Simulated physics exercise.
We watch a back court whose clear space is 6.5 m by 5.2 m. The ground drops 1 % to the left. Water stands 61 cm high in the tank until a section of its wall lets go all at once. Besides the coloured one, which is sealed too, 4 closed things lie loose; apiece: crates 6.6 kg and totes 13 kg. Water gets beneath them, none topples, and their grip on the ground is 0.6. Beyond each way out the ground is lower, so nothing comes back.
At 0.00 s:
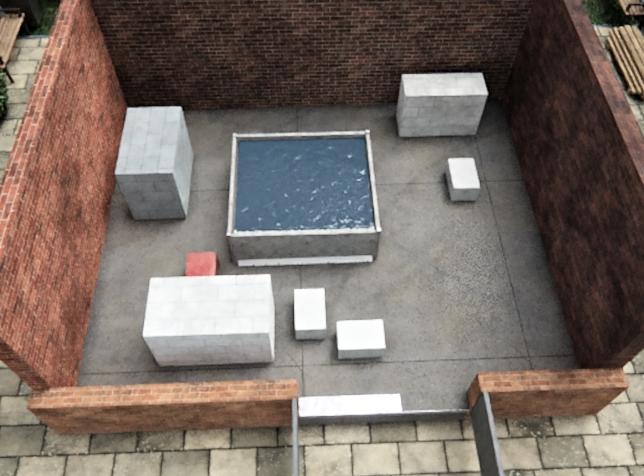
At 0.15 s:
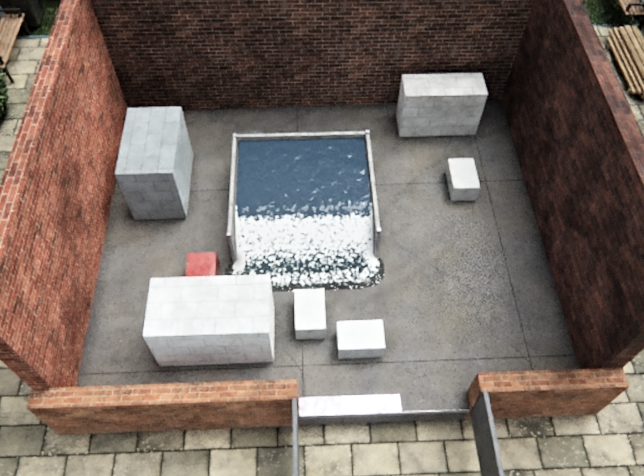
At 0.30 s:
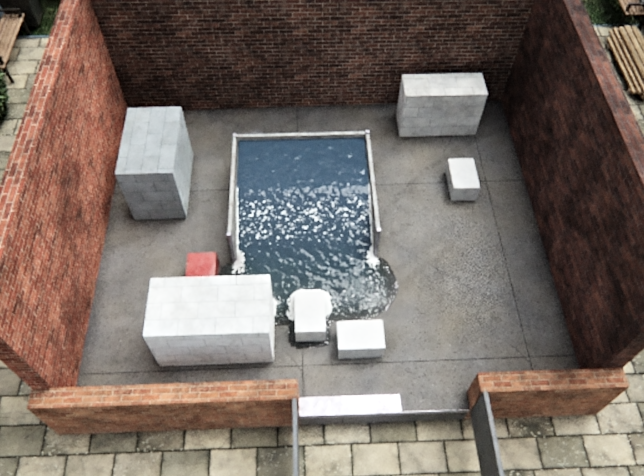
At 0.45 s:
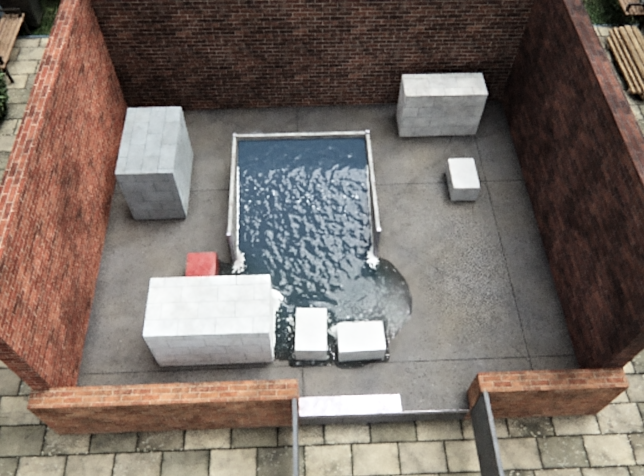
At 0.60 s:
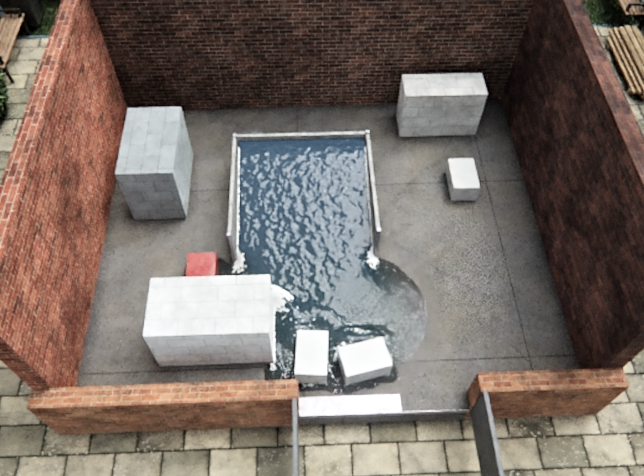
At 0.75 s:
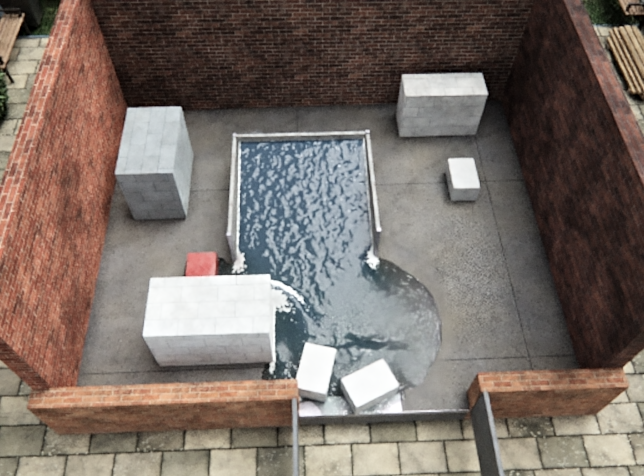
At first, water fills a square tank in a brick-walled court scattered with pale boxes and a red one. The tank's near side opens and foaming water rushes forward, spreading around two small pale boxes. They slide and turn toward the front gap, while the red box and the others stay put.
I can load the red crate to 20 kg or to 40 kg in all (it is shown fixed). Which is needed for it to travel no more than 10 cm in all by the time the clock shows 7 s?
For it, neither load is enough.
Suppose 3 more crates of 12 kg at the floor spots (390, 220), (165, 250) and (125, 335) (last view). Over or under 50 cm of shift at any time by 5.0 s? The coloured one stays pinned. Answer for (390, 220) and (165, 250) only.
In turn: Less, under.
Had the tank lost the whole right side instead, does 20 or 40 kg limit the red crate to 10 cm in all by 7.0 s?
In that case the lower weight is enough.
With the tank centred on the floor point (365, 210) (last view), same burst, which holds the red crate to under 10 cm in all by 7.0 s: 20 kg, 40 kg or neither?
Then the lower weight is enough.
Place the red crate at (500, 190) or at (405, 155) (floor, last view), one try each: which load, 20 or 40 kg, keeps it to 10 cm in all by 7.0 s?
In turn: The smaller is enough; the smaller is enough.
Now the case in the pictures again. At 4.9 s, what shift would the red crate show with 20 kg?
Roughly 100 cm.
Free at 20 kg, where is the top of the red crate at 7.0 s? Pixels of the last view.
Around (174, 219).
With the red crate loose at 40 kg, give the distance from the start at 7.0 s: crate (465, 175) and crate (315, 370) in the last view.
In turn: 0 cm, washed out.
After 1.4 s the red crate would be 72 cm from its start with 20 kg and 40 cm from its start with 40 kg; 8 cm of water round it then.
After 3.1 s the red crate would be 108 cm from its start with 20 kg and 78 cm from its start with 40 kg; 5 cm of water round it then.
After 4.9 s the red crate would be 106 cm from its start with 20 kg and 78 cm from its start with 40 kg; 6 cm of water round it then.
After 7.0 s the red crate would be 102 cm from its start with 20 kg and 78 cm from its start with 40 kg; 6 cm of water round it then.
